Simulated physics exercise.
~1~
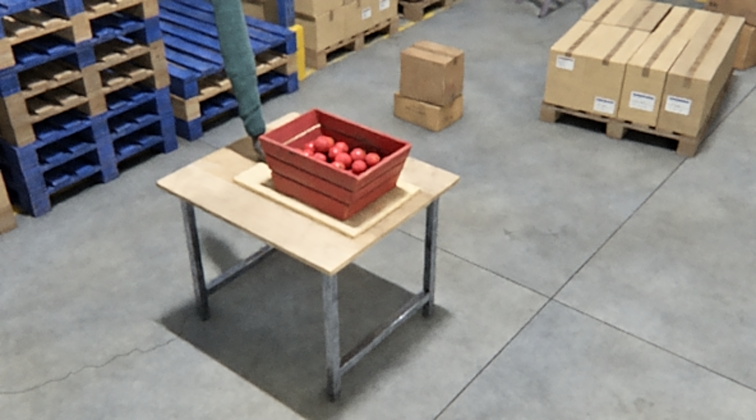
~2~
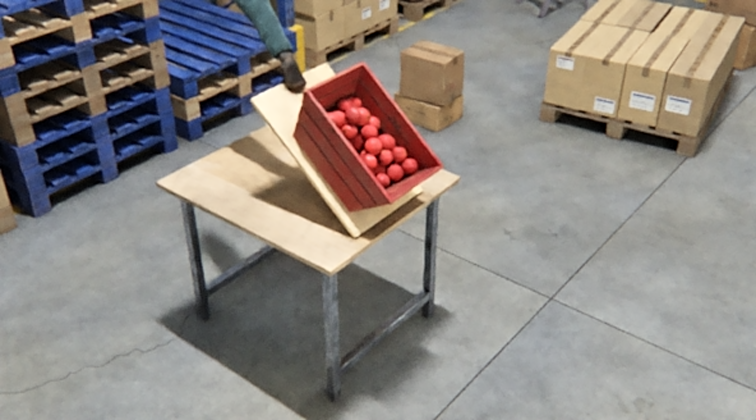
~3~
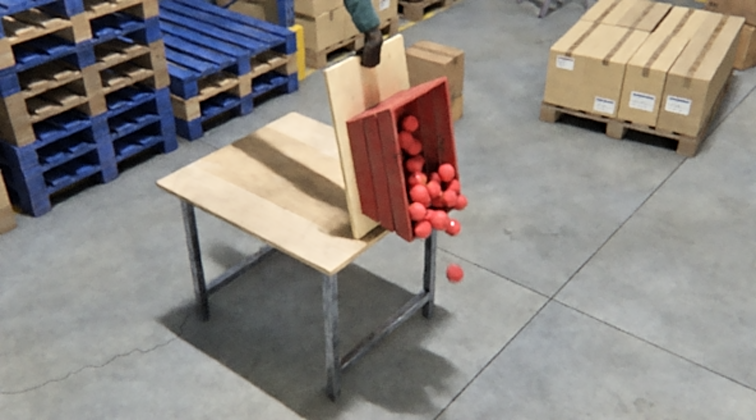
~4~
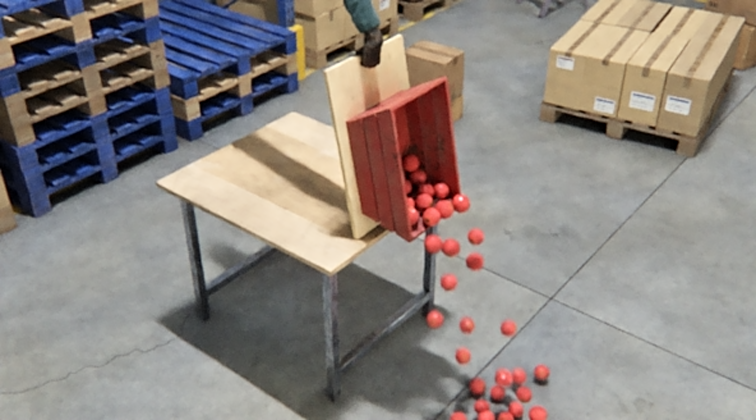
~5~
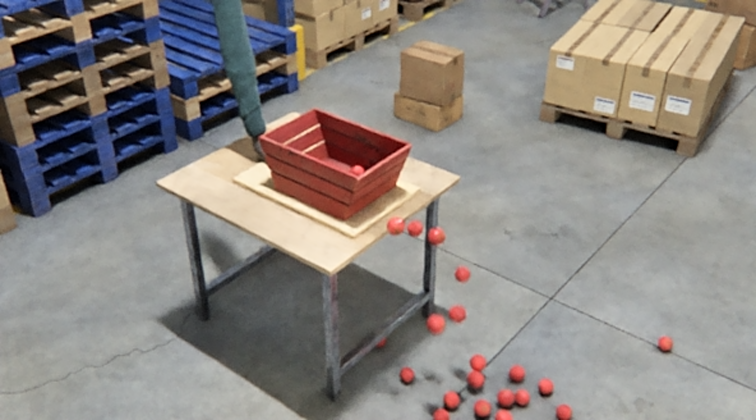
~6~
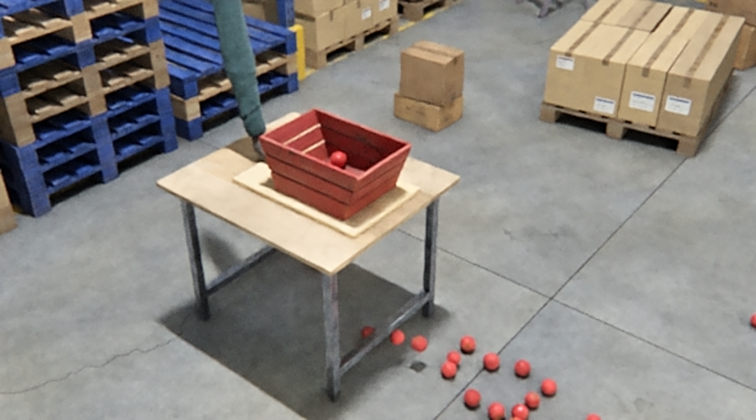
Gloved hand tilting a board with a red crate, spilling most of its tomatoes onto a warehouse floor, then lowering it flat.
